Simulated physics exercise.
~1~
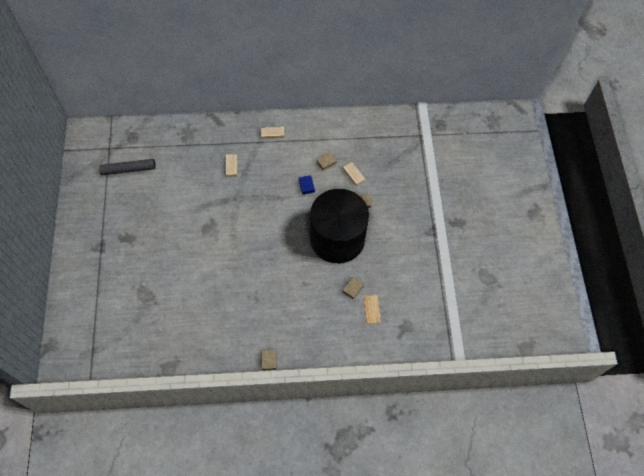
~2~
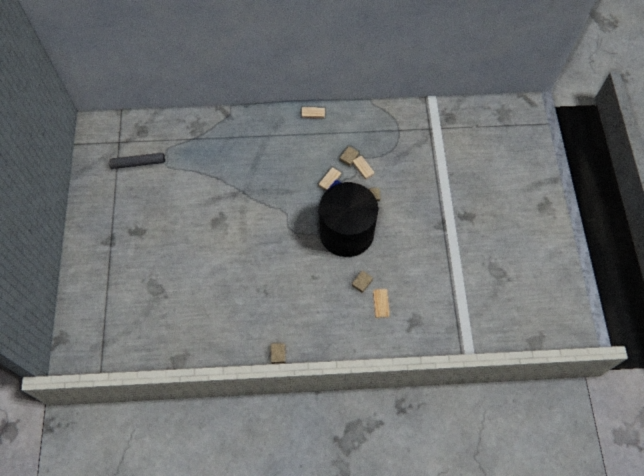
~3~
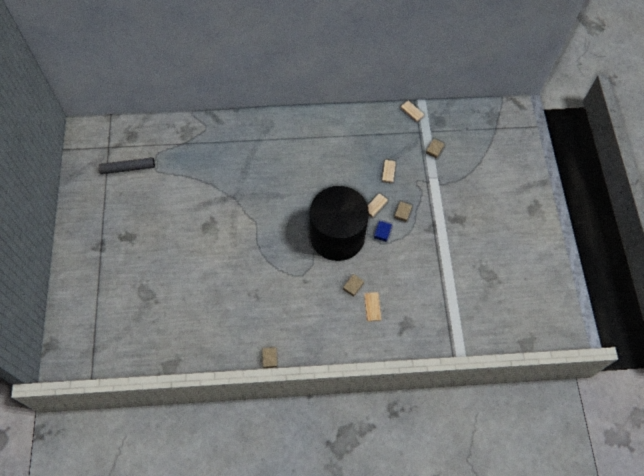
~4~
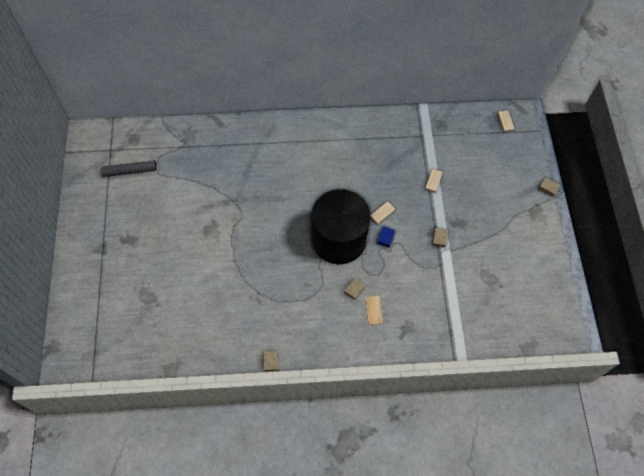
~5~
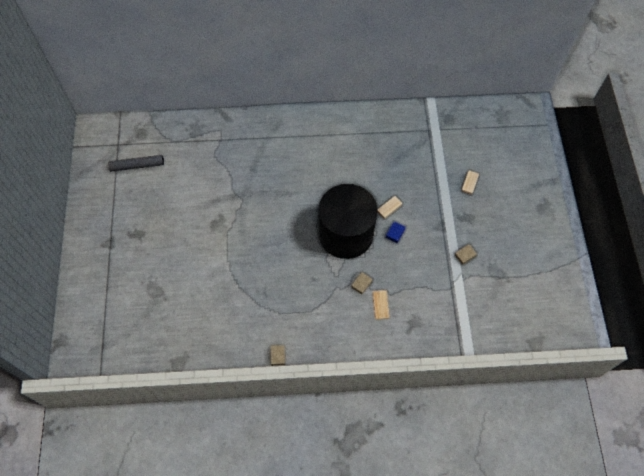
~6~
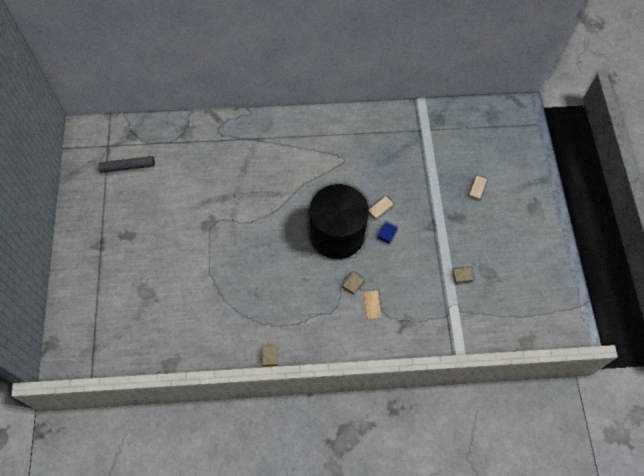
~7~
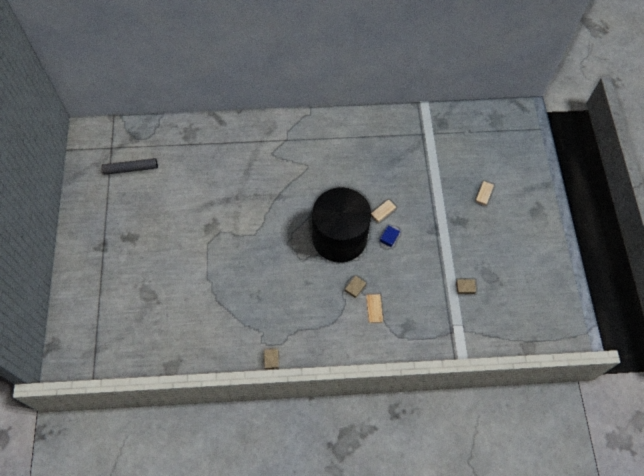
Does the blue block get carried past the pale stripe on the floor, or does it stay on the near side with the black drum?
It stays on the drum's side of the stripe. The water moves it to the right, but it comes to rest between the black drum and the stripe.
